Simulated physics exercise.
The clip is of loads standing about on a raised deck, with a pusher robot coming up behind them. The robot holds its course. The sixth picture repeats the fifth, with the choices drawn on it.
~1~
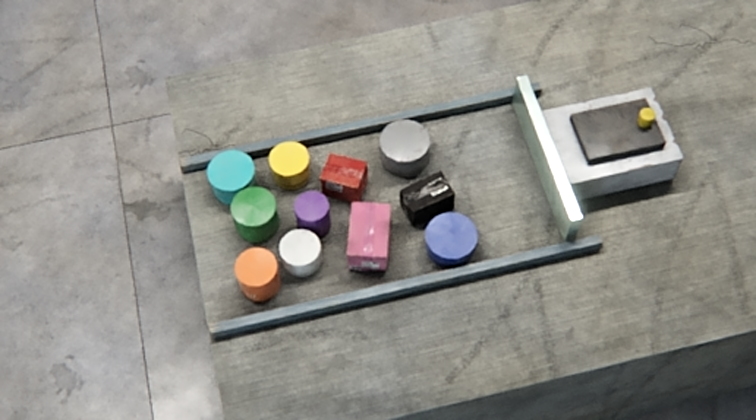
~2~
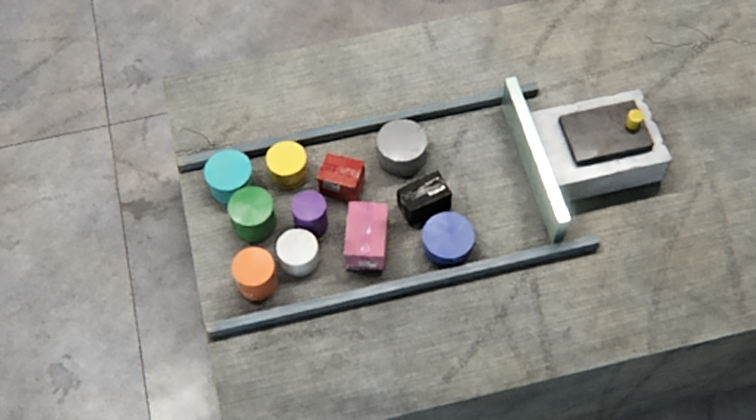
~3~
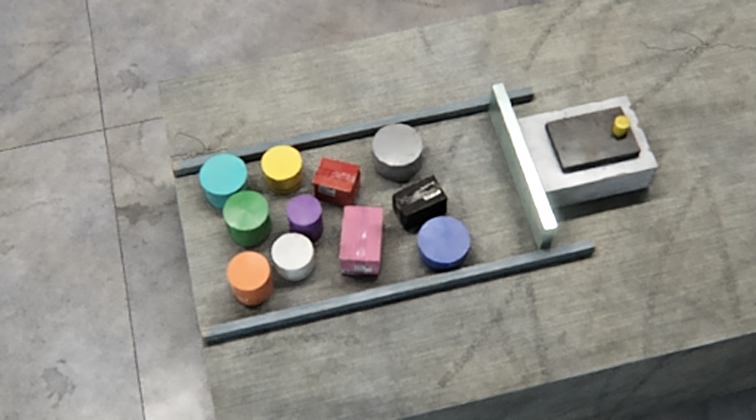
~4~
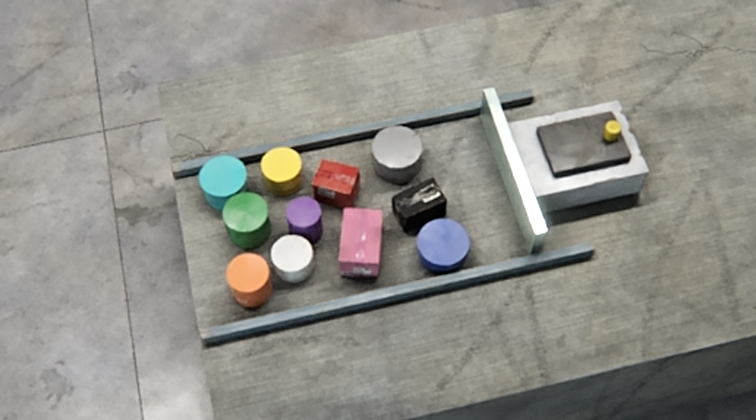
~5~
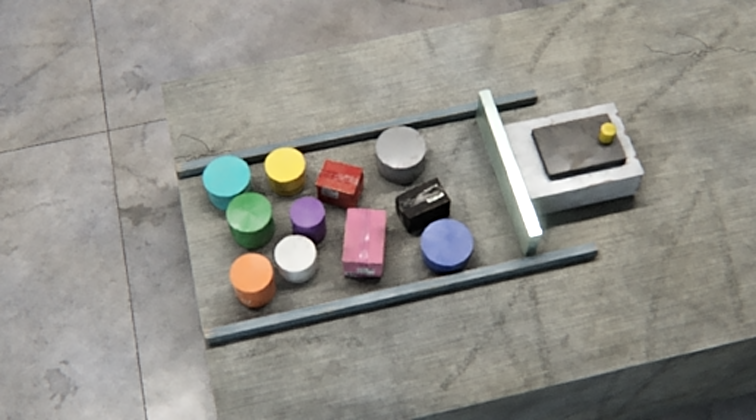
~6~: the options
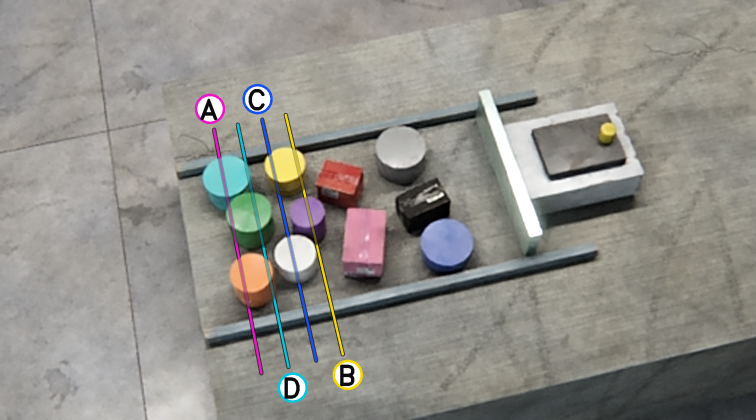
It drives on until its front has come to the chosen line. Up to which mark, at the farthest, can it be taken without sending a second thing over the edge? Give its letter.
No farther than B.
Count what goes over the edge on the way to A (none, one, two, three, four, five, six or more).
In all, six or more.
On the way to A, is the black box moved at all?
By then, yes.
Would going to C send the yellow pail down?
No.
On the marked copy, A at (236, 243); B at (312, 227); C at (287, 232); D at (261, 238).
Following B. Soon after the start, robot (504, 161); blue pail (424, 253); grey canister (396, 156).
Later, robot (433, 176); orange pail (235, 288); green canister (245, 220).
In the end, robot (381, 187); orange pail (207, 304); turquoise pail (194, 194); none fallen.
As for the rest, A drops eight; C drops three; D drops four.
